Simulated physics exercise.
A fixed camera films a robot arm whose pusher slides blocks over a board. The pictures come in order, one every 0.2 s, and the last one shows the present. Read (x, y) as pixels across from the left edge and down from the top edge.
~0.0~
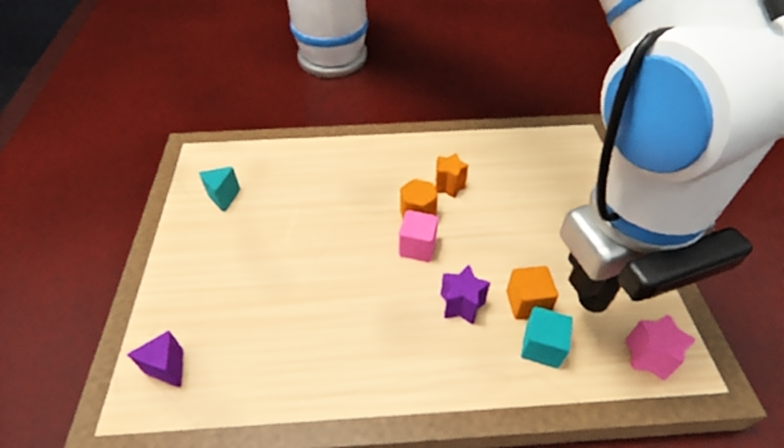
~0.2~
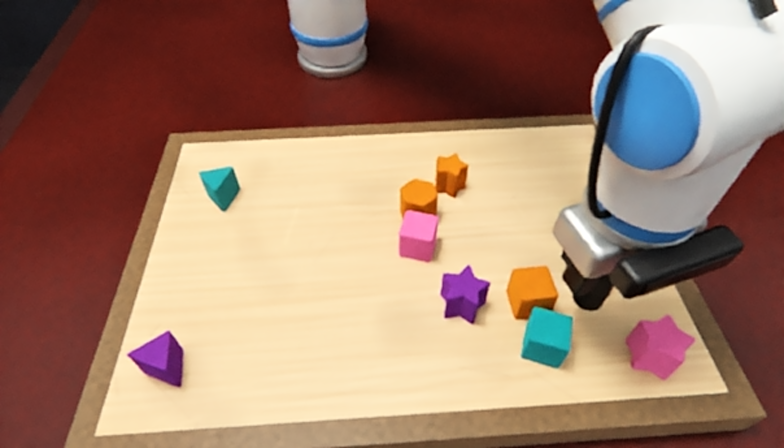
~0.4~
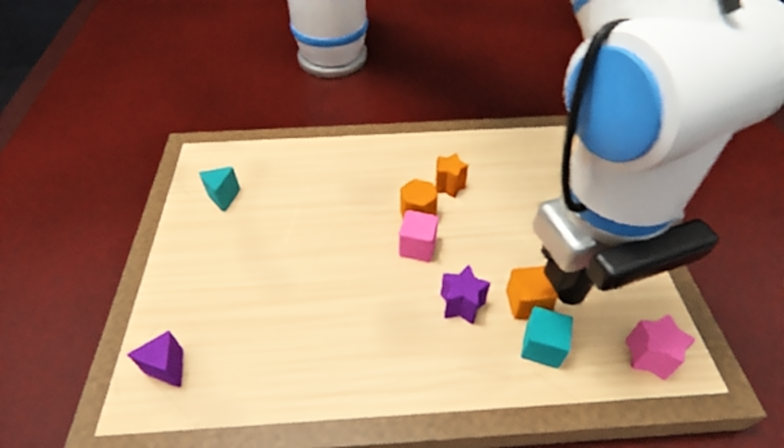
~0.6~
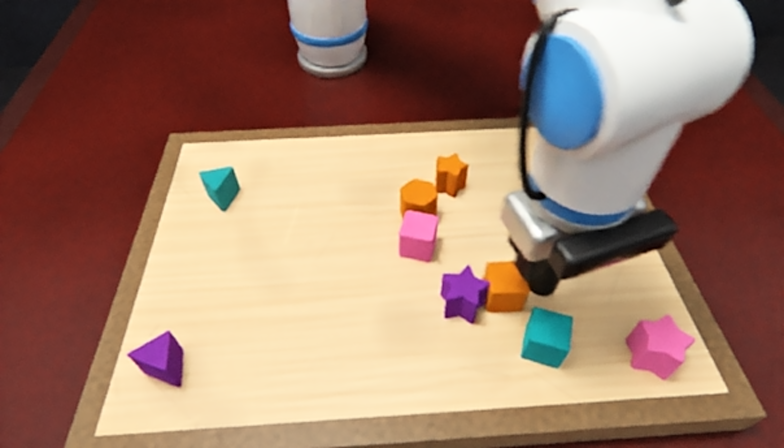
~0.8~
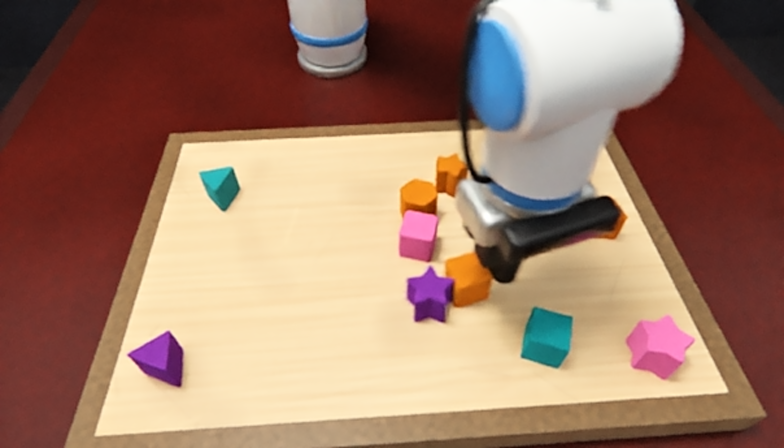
A white and blue robot arm moves left across a wooden board scattered with colourful blocks, its dark tip closing in on an orange block. It pushes the orange block left against a purple star, then slides both farther left, while the pink, teal and other blocks stay still.
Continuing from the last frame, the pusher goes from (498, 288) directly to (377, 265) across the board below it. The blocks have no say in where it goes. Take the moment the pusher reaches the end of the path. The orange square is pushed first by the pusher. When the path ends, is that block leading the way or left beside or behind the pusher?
The pusher will still be pushing it.
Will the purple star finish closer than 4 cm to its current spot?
No, that is not what happens.
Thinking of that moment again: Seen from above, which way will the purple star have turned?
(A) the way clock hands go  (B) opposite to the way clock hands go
My answer is option B.
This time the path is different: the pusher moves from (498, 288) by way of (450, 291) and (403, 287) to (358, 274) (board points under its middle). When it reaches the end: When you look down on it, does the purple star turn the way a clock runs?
No.
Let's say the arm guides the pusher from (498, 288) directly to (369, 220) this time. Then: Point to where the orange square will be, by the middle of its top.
It is going to be at (429, 260).
On the path given first. One third of the way, pusher at (459, 265); purple star at (395, 289), turned 35° anticlockwise; orange square at (425, 261).
Two thirds of the way, pusher at (416, 257); purple star at (376, 288), turned 110° anticlockwise; orange square at (382, 254).
At the end, pusher at (376, 249); pink square in place; purple star at (374, 288), turned 120° anticlockwise; orange square at (344, 252), turned 15° anticlockwise.
